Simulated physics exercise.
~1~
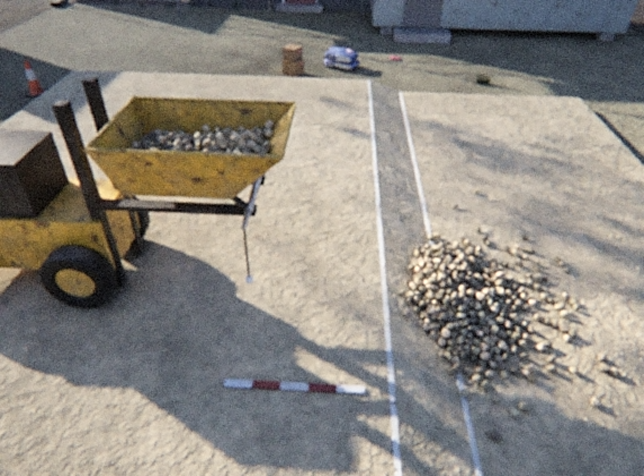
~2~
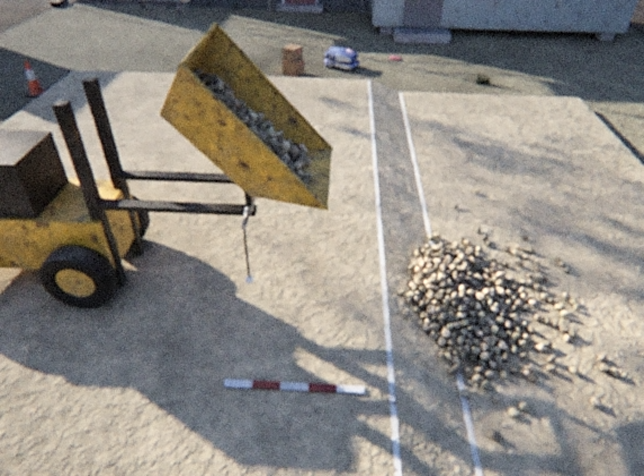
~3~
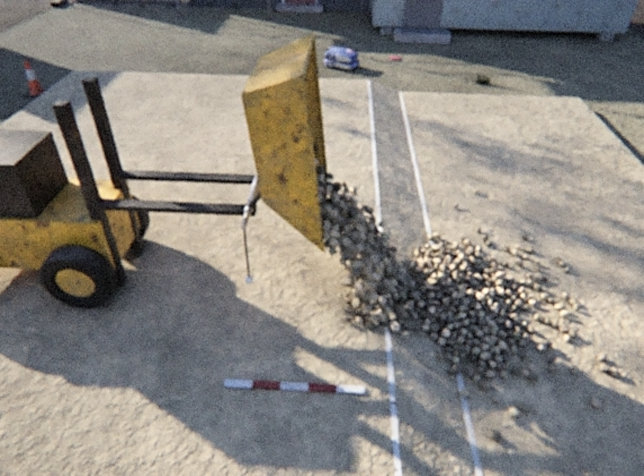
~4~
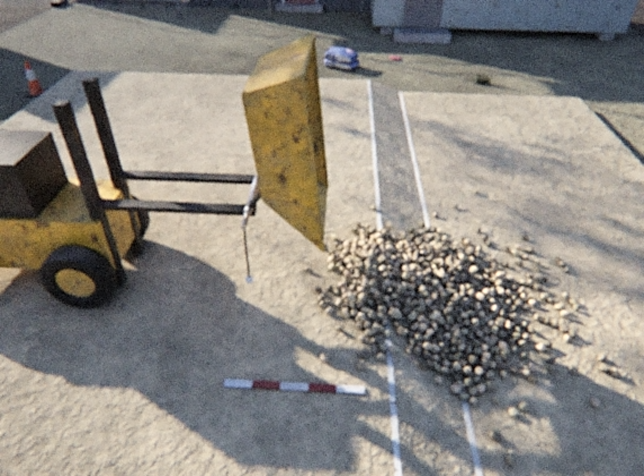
A yellow skip loaded with stones, held out on a fork truck's arms, tips forward to the right until it stands nearly upright, and its stones pour out beside and onto an earlier heap, leaving one wider pile across the white lines below the emptied skip.
